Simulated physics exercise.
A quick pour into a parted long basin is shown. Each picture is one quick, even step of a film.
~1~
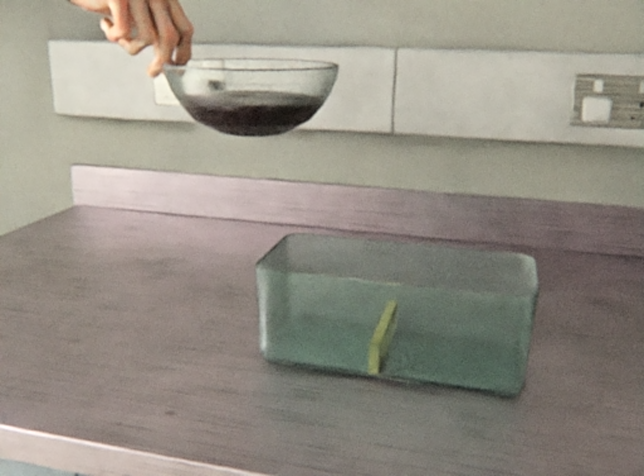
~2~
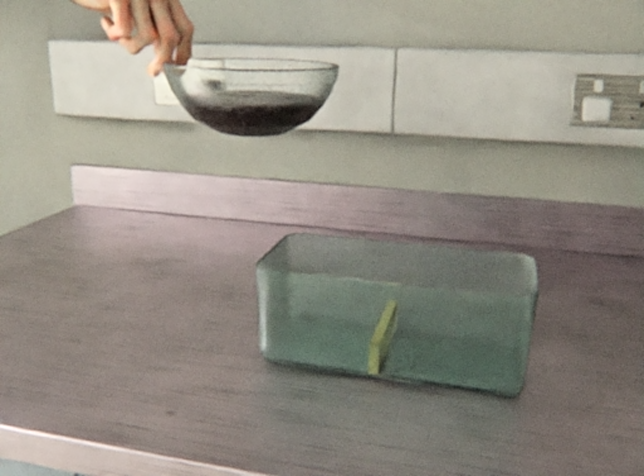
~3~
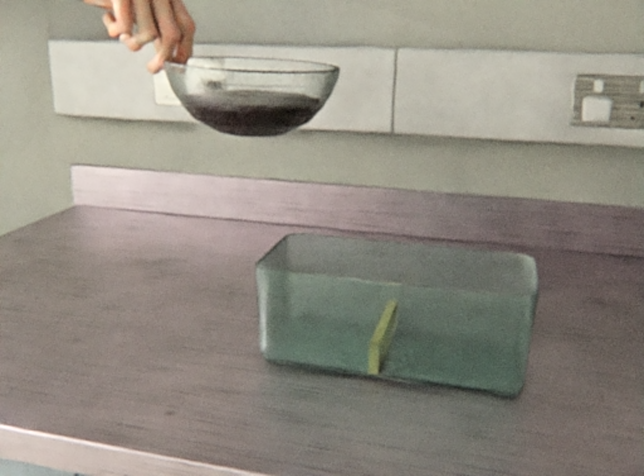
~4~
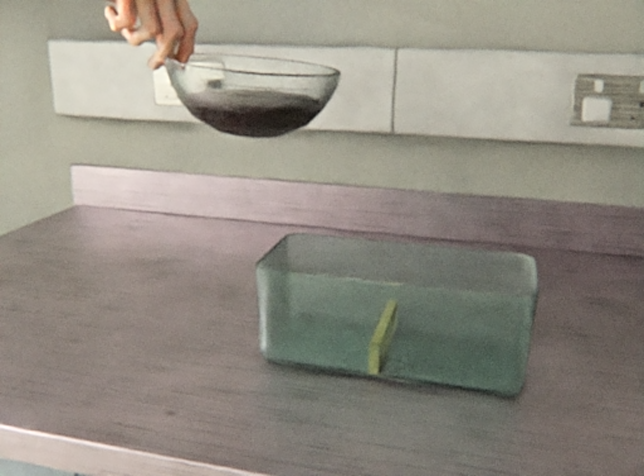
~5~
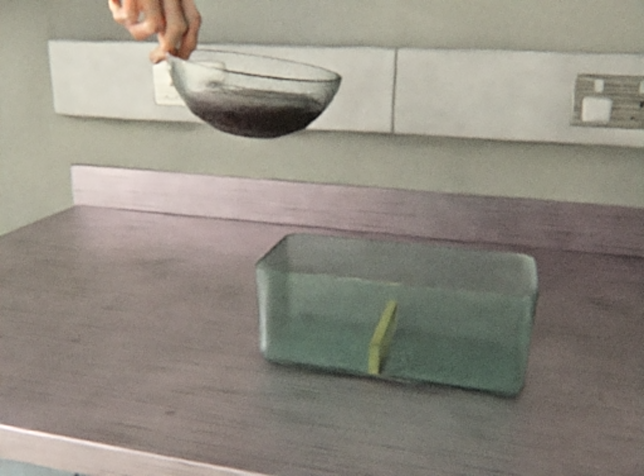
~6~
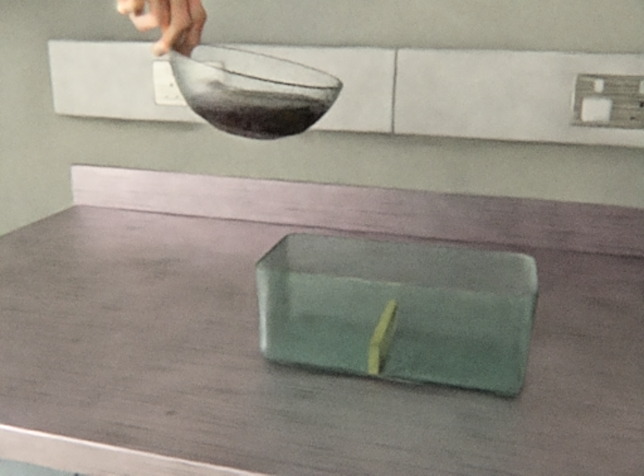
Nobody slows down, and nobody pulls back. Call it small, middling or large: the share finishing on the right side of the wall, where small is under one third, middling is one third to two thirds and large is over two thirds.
Small.
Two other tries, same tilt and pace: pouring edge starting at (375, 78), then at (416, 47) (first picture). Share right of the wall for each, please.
First try 70 %, second try 90 %.
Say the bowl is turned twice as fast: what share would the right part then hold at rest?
Around 20 percent ends up there.
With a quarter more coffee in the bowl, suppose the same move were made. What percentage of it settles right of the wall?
It works out near 40 percent.
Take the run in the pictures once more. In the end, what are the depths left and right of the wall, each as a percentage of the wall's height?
60 left, 10 right, give or take.
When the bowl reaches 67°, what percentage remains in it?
Some 40 per cent has not yet come out.
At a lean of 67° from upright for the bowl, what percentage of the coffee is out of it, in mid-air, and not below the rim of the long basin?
Airborne fraction: Approx. 40 %.
A moment on, the bowl is tipped part way and 42 per cent is still to pour, 14 is left of the wall and 5 right of it.
Next, the bowl is tipped right over and 0 per cent is still to pour, 78 is left of the wall and 20 right of it.
Then the bowl is tipped right over and 0 per cent is still to pour, 78 is left of the wall and 22 right of it.
Later the bowl is tipped right over and 0 per cent is still to pour, 78 is left of the wall and 22 right of it.
At rest 78 per cent lies left of the wall, 22 right of it and 1 outside.
